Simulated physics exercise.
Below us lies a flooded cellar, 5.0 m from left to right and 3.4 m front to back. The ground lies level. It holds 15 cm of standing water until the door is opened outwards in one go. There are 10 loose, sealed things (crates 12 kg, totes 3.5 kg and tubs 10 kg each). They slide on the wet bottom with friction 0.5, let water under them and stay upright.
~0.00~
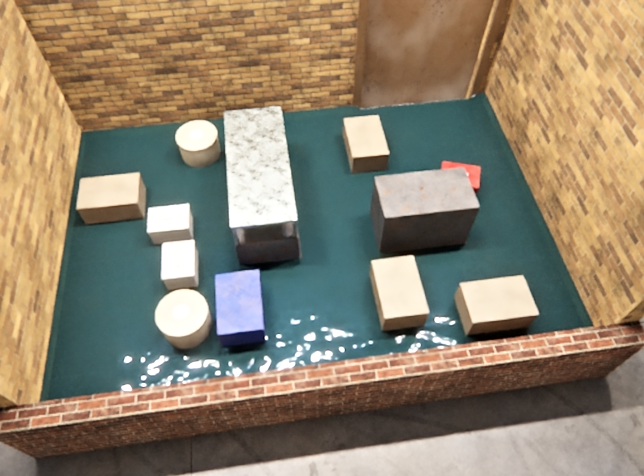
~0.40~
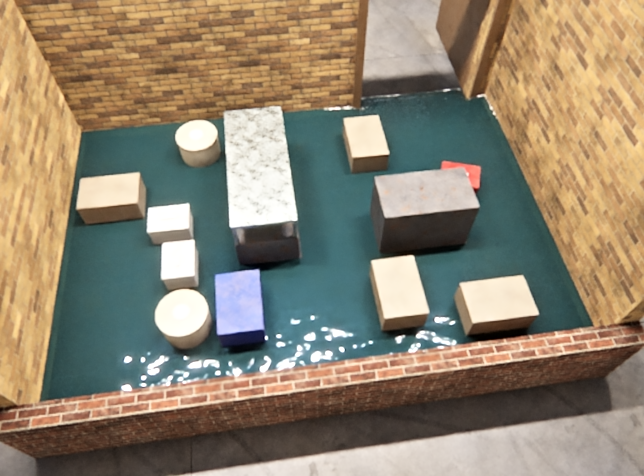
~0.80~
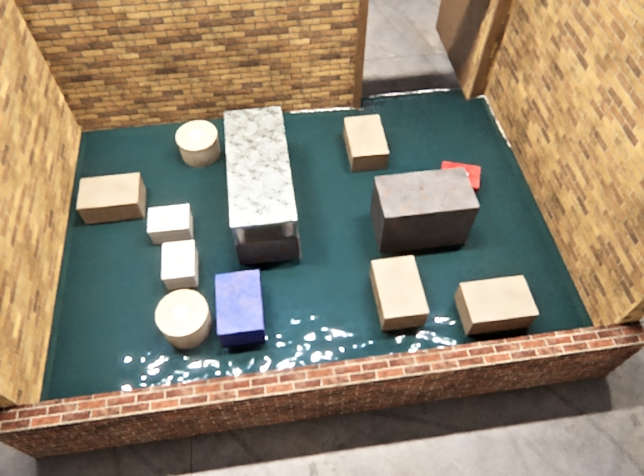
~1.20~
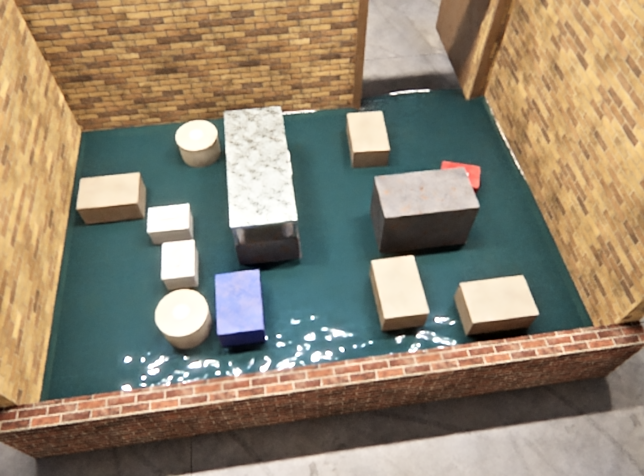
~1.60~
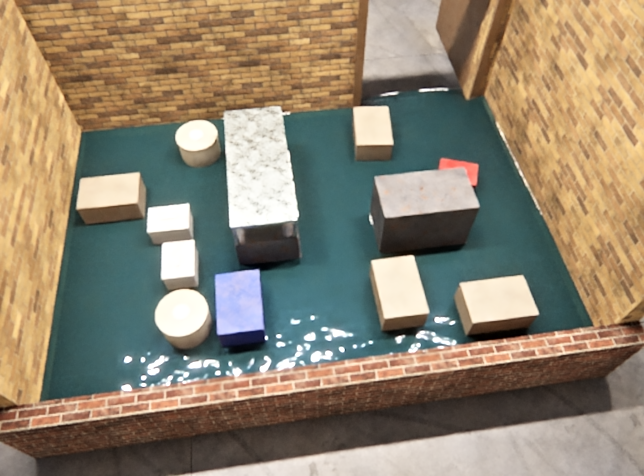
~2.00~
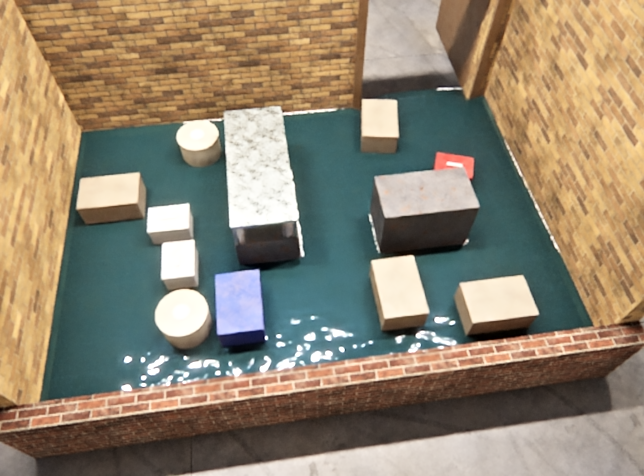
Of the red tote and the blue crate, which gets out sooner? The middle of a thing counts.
The red one.
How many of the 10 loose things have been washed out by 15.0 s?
By then 3.
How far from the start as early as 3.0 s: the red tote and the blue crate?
Roughly 50 and 0 cm by then.
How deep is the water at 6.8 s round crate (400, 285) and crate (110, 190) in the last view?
About 11 and 12 cm.
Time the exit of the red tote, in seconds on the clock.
At about 5.5 s.
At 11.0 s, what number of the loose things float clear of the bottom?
I count 7.
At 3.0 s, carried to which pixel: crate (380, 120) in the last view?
Around (400, 88).
After 3.0 s the red tote is near (449, 145), 0.5 m from its start, afloat; the blue crate is near (240, 301), 0.0 m from its start, afloat; 0 of 10 are out; 10 afloat.
After 6.8 s the red tote has gone out (at 5.5 s); the blue crate is near (326, 278), 0.8 m from its start, afloat; 2 of 10 are out; 8 afloat.
After 11.0 s the red tote has gone out (at 5.5 s); the blue crate is near (340, 187), 1.6 m from its start, afloat; 3 of 10 are out; 7 afloat.
After 15.0 s the red tote has gone out (at 5.5 s); the blue crate is near (323, 117), 2.5 m from its start, afloat; 3 of 10 are out; 7 afloat.
